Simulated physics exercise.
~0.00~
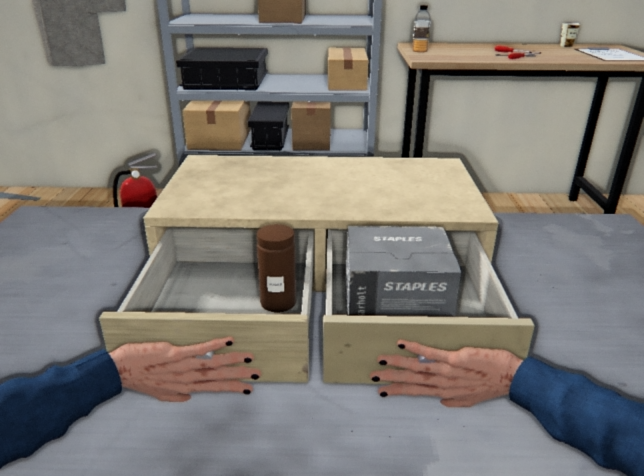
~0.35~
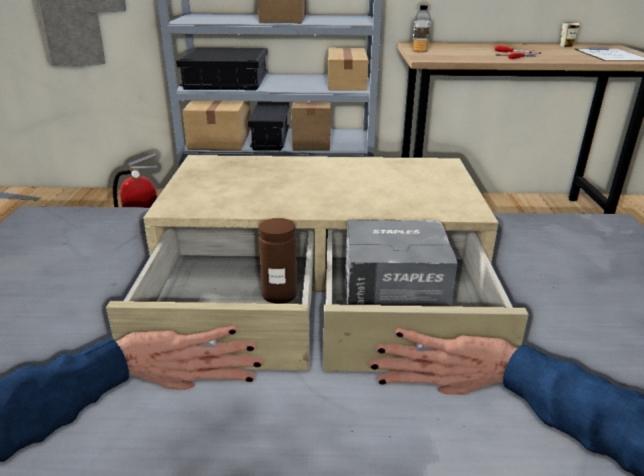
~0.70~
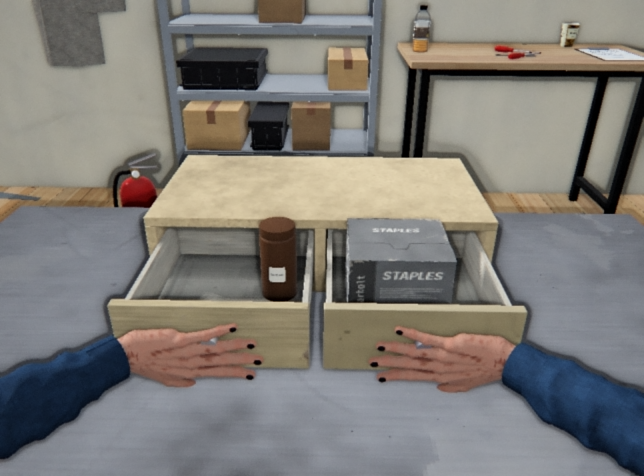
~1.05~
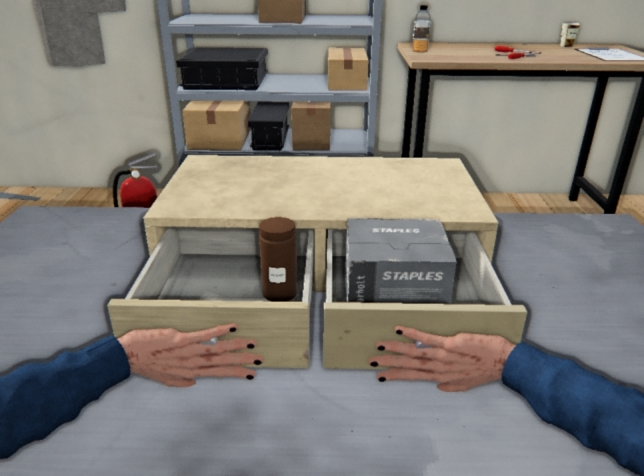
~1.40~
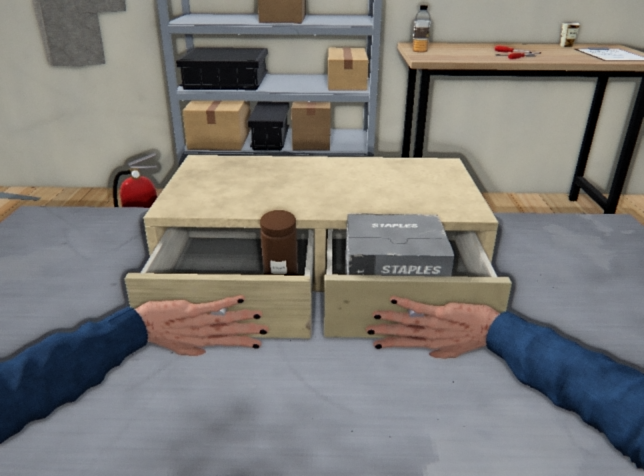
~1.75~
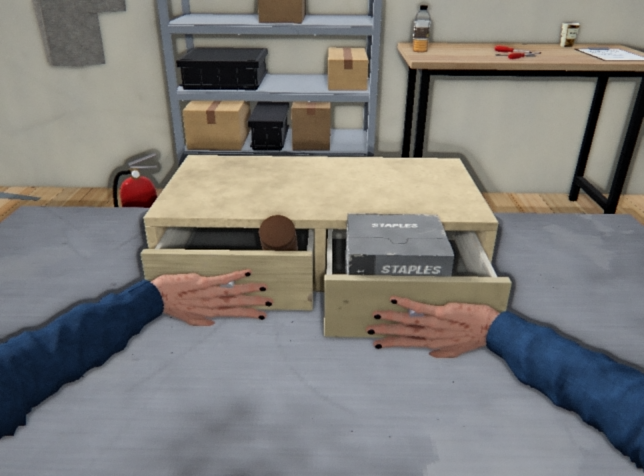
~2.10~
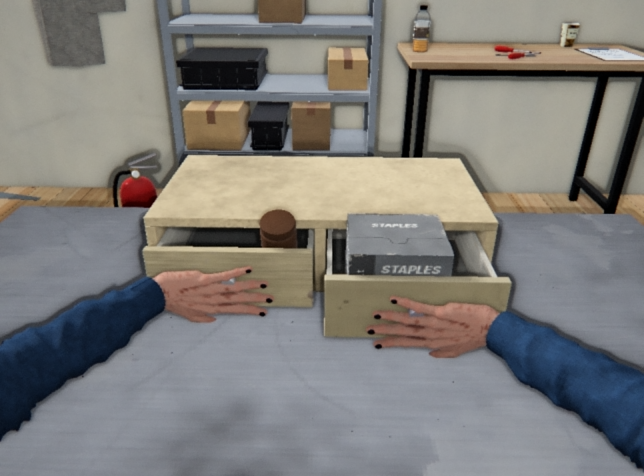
In a workshop, two hands pushing in drawers holding a brown jar and a grey Staples box, both drawers staying ajar.
